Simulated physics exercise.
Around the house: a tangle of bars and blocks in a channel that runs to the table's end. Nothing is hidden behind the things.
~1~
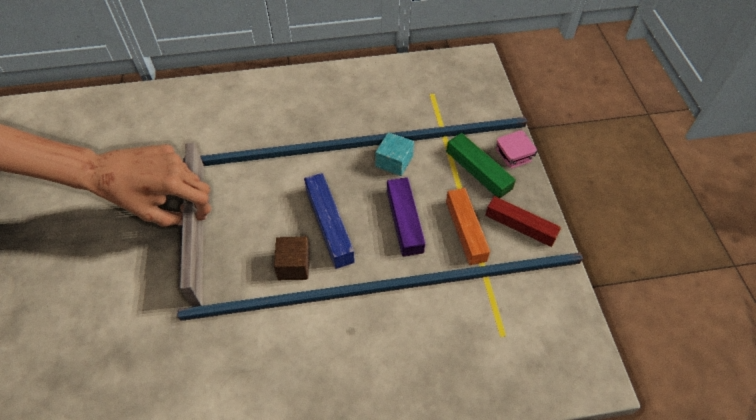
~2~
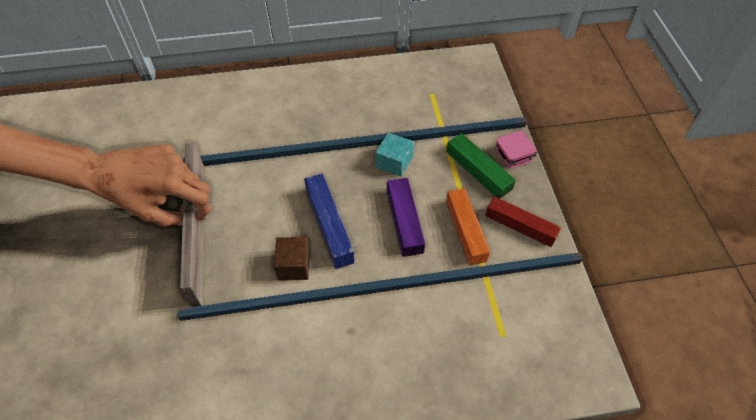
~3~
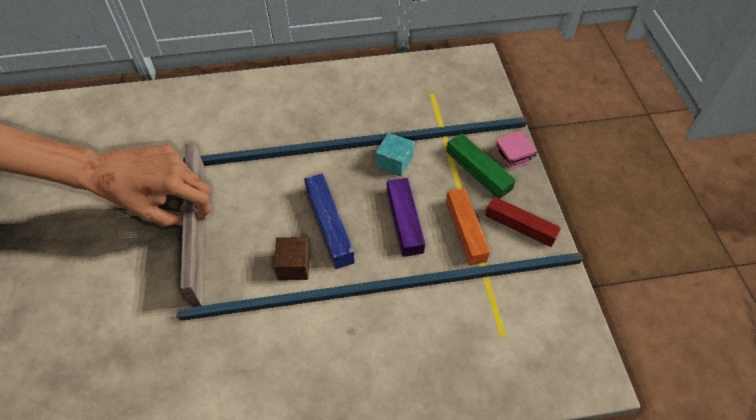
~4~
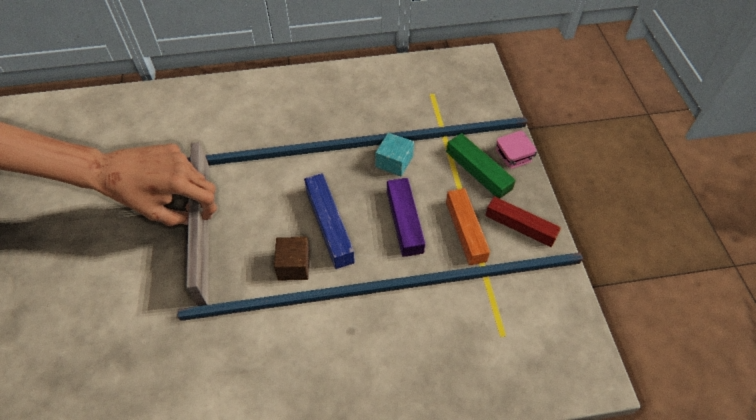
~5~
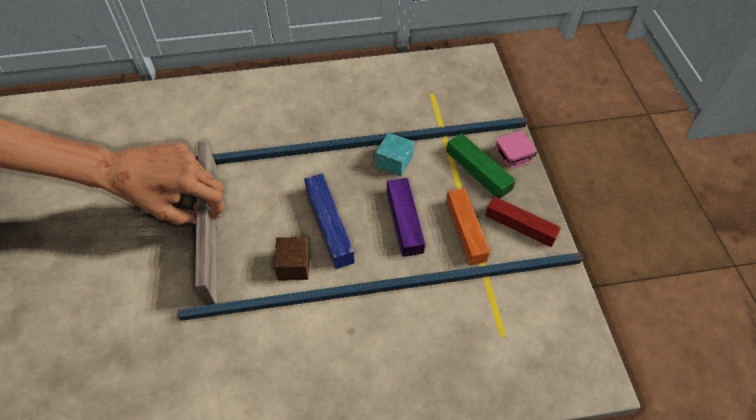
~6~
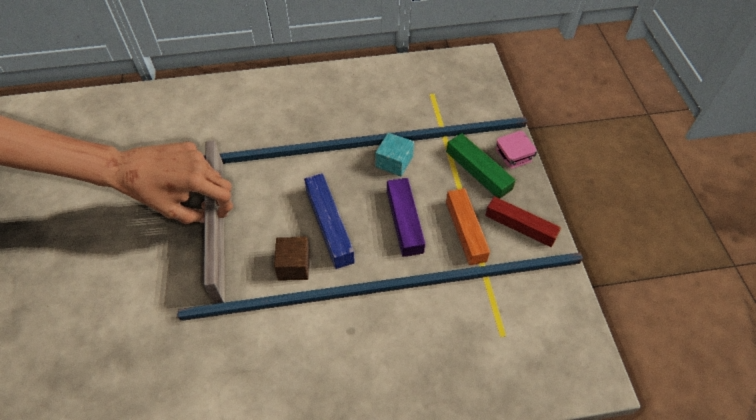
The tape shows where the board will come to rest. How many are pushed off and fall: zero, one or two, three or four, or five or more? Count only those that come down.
In the end the number that fall off is one or two.
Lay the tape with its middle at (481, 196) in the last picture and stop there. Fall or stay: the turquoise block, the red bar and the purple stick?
The turquoise block survives; the red bar tumbles off; the purple stick holds on.
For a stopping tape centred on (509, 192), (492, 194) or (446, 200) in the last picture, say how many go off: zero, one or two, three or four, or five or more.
Taking them in turn, 5 or more; either three or four; none.
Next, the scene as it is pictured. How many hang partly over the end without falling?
The number is 3.
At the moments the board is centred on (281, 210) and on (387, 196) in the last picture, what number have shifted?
By then 1, and 5.
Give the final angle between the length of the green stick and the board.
About 40°.
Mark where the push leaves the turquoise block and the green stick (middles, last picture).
The turquoise block at (462, 139), the green stick at (514, 156).
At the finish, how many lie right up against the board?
3 of them.
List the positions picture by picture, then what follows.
In the first picture, pink case (515, 150); red bar (522, 221); green stick (480, 165); board (194, 221); tape (463, 198).
In the second picture, red bar (522, 222); board (194, 221).
In the third picture, green stick (480, 165); brown block (292, 259).
In the fourth picture, pink case (515, 151); blue bar (329, 220).
In the fifth picture, red bar (522, 222); purple stick (405, 216).
In the sixth picture, pink case (515, 151); red bar (522, 222); green stick (480, 165); board (215, 218); tape (463, 198).
A little later, none off yet; pink case at rest near (515, 151); red bar at rest near (522, 222); green stick at rest near (480, 165).
When it is over, the number that fall off is one or two; down, red bar.
